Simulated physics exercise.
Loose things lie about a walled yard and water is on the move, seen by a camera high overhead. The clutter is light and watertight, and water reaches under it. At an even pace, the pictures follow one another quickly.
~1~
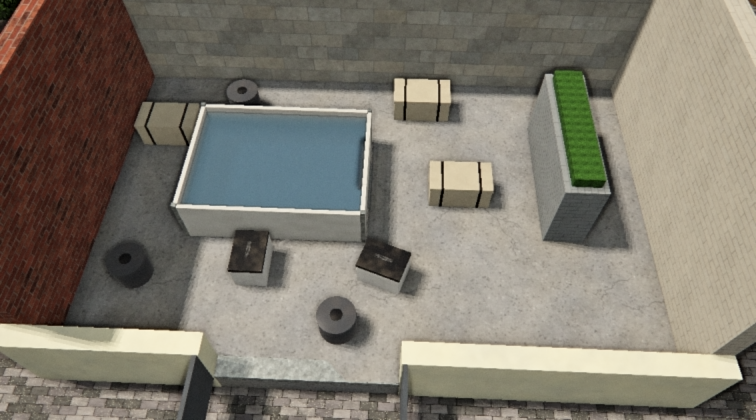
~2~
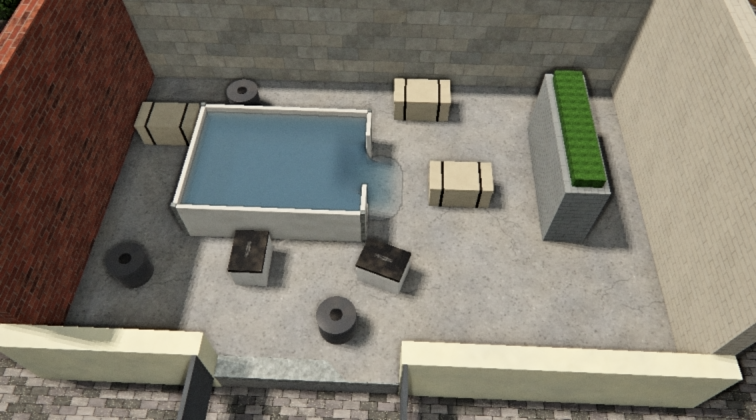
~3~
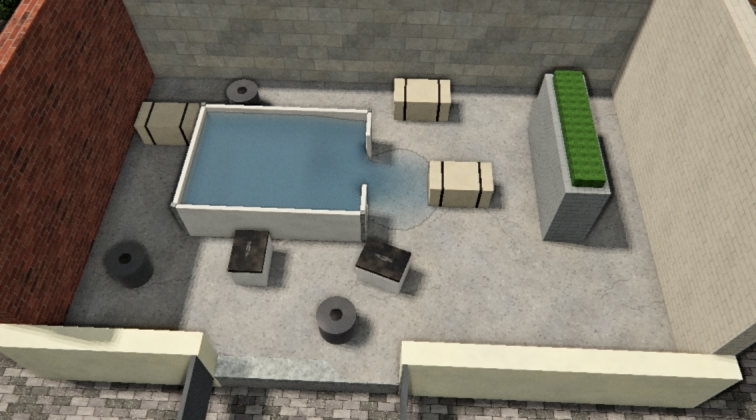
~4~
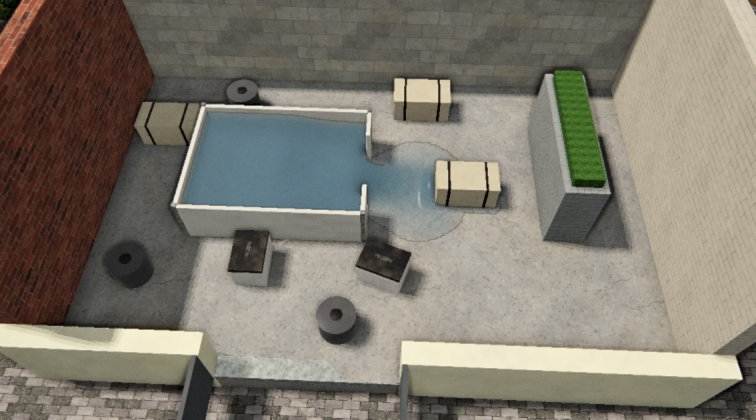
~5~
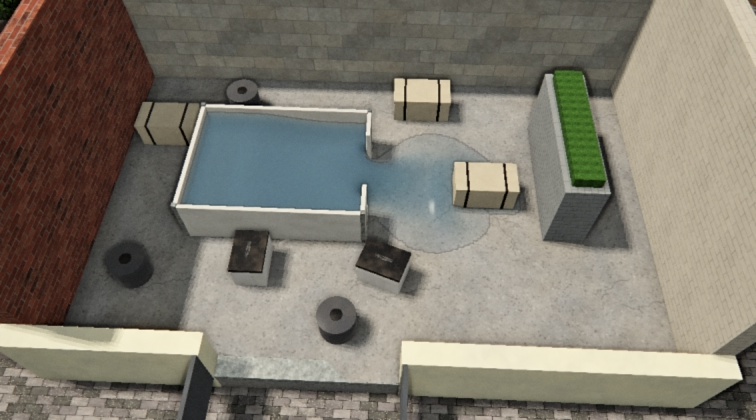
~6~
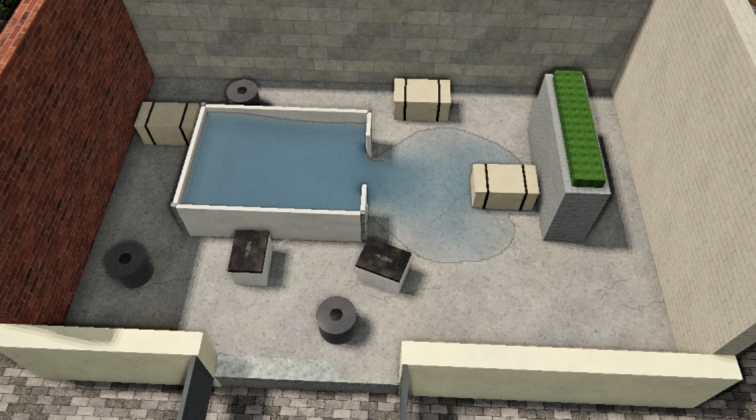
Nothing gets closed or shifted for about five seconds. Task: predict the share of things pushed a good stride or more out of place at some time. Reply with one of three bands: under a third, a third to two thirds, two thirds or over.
Under a third.
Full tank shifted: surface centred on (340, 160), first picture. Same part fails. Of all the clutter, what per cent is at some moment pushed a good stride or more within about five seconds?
Some 20 per cent.
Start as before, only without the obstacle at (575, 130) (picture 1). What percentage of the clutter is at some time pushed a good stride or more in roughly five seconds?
The share works out near 10 per cent.
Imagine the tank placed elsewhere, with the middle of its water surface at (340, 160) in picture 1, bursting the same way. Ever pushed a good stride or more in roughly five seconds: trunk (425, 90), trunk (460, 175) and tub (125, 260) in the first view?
Well, in order they come out as moved that far, moved that far and stayed within it.
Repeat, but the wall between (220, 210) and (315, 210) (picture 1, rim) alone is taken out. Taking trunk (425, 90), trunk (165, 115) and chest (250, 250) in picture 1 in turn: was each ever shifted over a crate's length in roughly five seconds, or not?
Here is how they go, in order: Fails to go that far, dislodged that far, and dislodged that far.
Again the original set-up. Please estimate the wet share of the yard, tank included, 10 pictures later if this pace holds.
Something like 45 in a hundred.
A moment on, 1 of 8 are well off their spots; 0 afloat.
Next, 1 of 8 are well off their spots; 1 afloat.
Later, 1 of 8 are well off their spots; 1 afloat.
In the end, 2 of 8 are well off their spots, and 2 have been at some point; 1 afloat.
